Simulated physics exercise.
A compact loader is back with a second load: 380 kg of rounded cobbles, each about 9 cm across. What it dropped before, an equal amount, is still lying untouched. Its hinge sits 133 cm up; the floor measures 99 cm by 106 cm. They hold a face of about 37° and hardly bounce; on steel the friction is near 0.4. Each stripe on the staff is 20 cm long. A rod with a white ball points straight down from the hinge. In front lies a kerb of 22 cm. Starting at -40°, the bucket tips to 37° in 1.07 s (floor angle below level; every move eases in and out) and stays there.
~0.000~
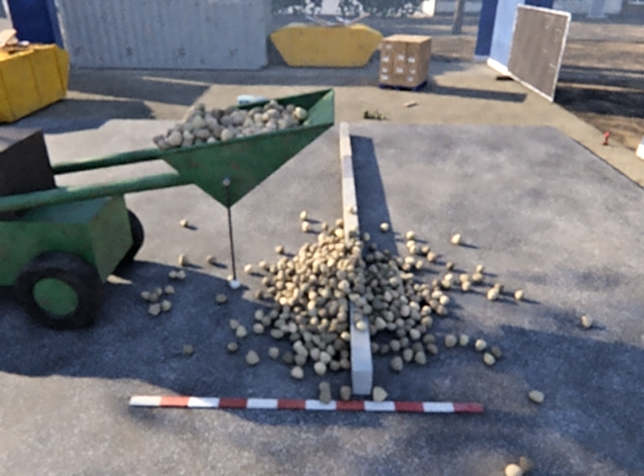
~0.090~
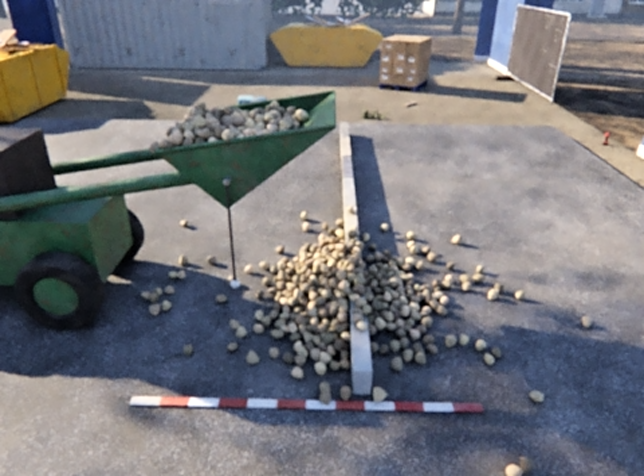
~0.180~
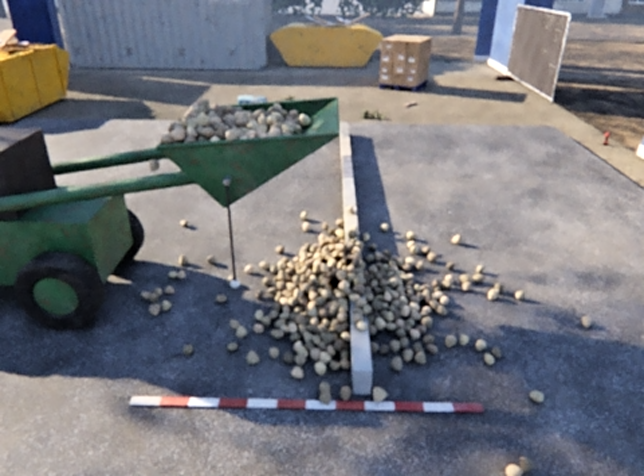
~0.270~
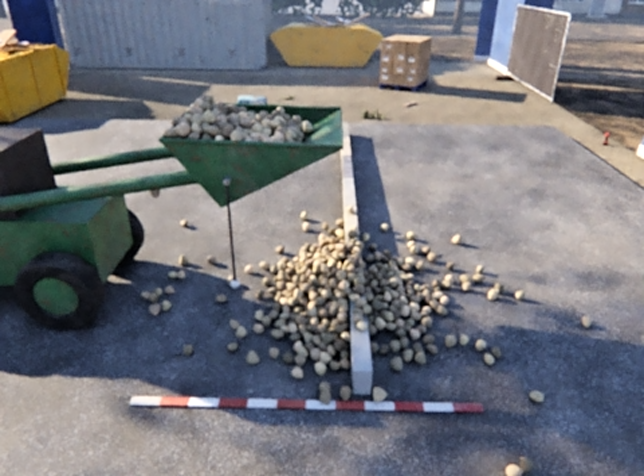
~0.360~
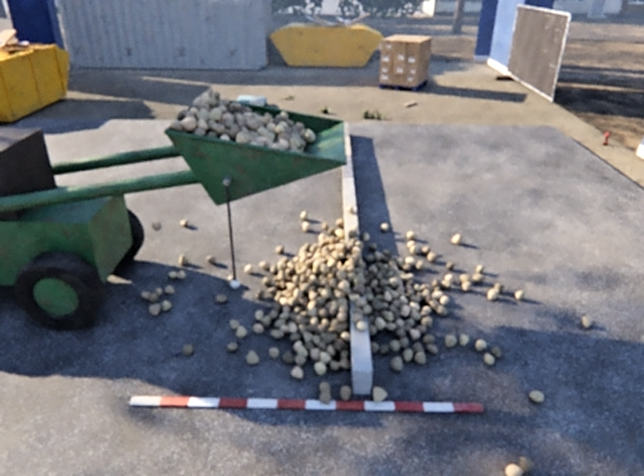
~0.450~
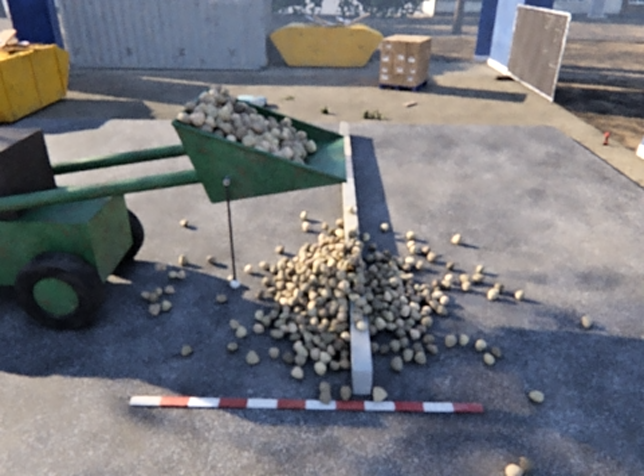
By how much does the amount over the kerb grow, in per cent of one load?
Close to 63 parts in a hundred.
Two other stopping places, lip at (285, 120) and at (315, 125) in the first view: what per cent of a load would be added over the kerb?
First some 15, then 40 per cent.
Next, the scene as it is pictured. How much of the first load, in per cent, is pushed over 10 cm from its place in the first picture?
Roughly 15 per cent of them.
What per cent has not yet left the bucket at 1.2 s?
It holds some 75 per cent.
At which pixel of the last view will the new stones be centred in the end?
Their middle is at about (381, 286).
After 0.8 s the floor is at 25°; in per cent of one load, 100 in the bucket, 73 on this side of the kerb, 29 over the kerb; the foremost stones are at (504, 293).
After 1.2 s the floor is at 37°; in per cent of one load, 73 in the bucket, 100 on this side of the kerb, 29 over the kerb; the foremost stones are at (504, 293).
After 1.5 s the floor is at 37°; in per cent of one load, 22 in the bucket, 122 on this side of the kerb, 57 over the kerb; the foremost stones are at (504, 293).
After 4.1 s the floor is at 37°; in per cent of one load, 0 in the bucket, 110 on this side of the kerb, 92 over the kerb; the foremost stones are at (533, 285). Net gain over the kerb, 63.
